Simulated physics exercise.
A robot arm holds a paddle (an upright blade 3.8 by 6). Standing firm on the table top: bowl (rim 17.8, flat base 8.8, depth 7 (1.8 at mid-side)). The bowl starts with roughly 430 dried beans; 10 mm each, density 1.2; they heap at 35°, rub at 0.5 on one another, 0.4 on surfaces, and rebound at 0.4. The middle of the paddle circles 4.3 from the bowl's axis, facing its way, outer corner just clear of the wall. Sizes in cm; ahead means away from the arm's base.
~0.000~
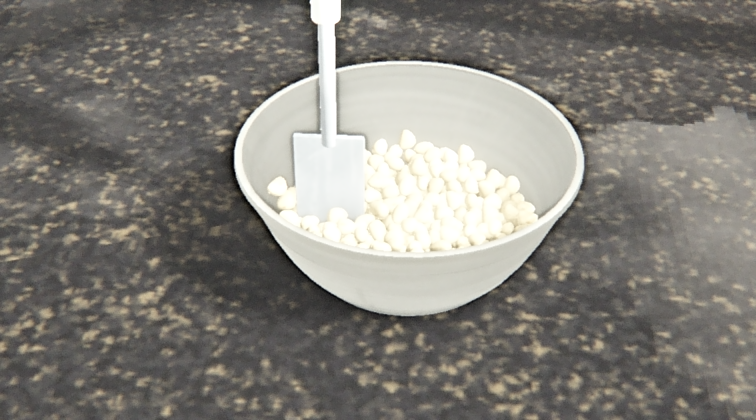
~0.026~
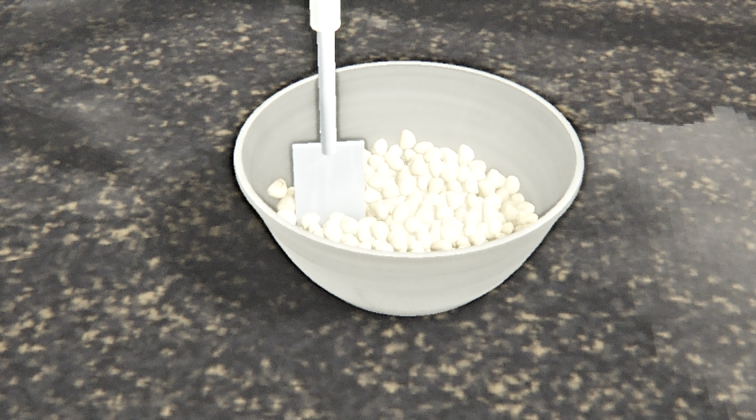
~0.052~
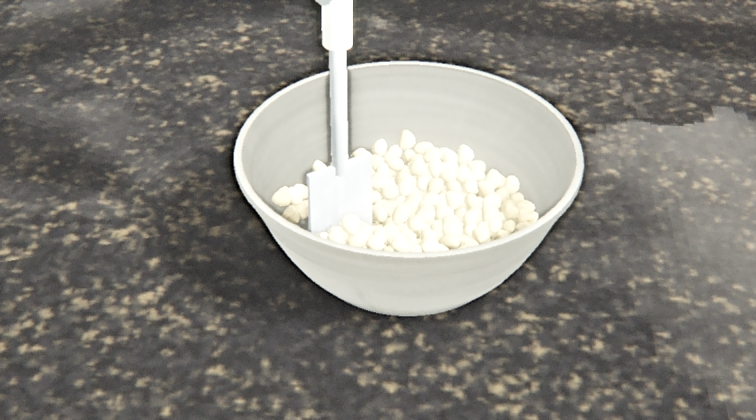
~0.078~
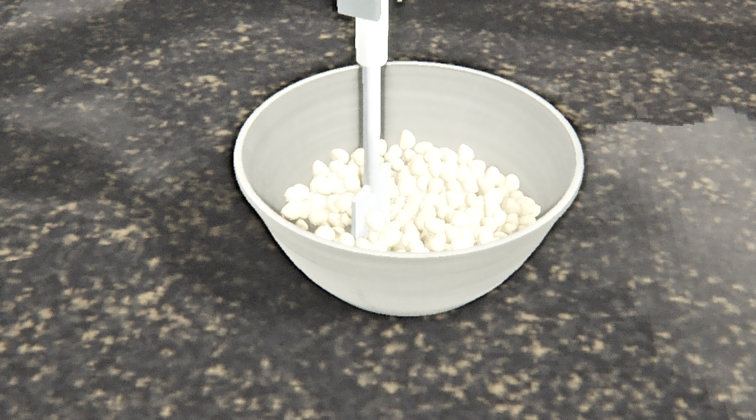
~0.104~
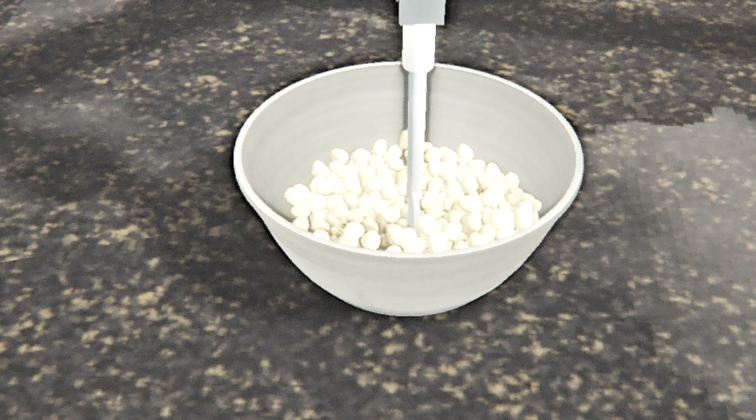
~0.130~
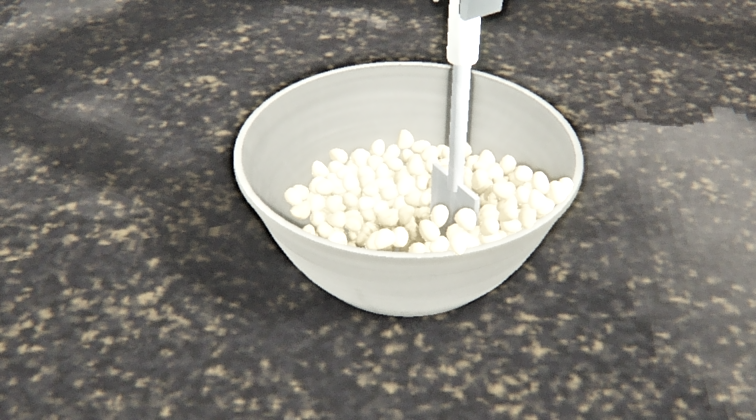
In a pale bowl, a white paddle sweeps left to right through white beans, turning.
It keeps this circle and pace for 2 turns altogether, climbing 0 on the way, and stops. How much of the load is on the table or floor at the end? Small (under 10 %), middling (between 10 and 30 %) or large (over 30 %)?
Answer: Large; over 30 % of the dried beans finish on the table or floor.
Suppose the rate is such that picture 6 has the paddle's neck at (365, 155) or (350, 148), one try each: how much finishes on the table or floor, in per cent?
Some 10 and 5 per cent.
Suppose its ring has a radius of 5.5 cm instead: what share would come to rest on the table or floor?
Then about 15 per cent.
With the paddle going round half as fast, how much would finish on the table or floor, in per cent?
It would be near 10 per cent.
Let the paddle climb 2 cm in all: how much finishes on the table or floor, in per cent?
About 25 per cent.
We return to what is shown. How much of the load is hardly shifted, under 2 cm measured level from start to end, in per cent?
Some 5 per cent.
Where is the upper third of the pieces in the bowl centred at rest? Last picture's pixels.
Near (345, 220).
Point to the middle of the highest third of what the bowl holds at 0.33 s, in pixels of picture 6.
Around (292, 156).
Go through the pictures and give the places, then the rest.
Paddle neck at (328, 112), 0° round; upper third of the load around (413, 211), from x 280 to 525, top at y 140; 432 in the bowl, in the first picture.
Paddle neck at (328, 120), 10° round; upper third of the load around (409, 215), from x 280 to 525, top at y 140, in the second picture.
Paddle neck at (339, 140), 37° round; upper third of the load around (405, 233), from x 285 to 525, top at y 140, in the third picture.
Paddle neck at (371, 157), 67° round; upper third of the load around (430, 236), from x 290 to 530, top at y 140, in the fourth picture.
Paddle neck at (415, 163), 97° round; upper third of the load around (454, 230), from x 295 to 530, top at y 140, in the fifth picture.
Paddle neck at (457, 156), 127° round; upper third of the load around (495, 213), from x 290 to 565, top at y 140; 430 in the bowl, 2 in flight or on the tool, in the sixth picture.
By 0.33 s, 355° round, highest piece 10 above the table; 337 in the bowl, 26 on the table or floor, 69 in flight or on the tool.
By 0.53 s, 223° round, highest piece 10 above the table; 275 in the bowl, 124 on the table or floor, 33 in flight or on the tool.
By 0.82 s, 0° round, highest piece 6 above the table; 246 in the bowl, 186 on the table or floor.
By 1.52 s, 0° round, highest piece 5 above the table; 246 in the bowl, 186 on the table or floor.
Final count, 246 in the bowl, 186 on the table or floor. That is 43 % on the table or floor.
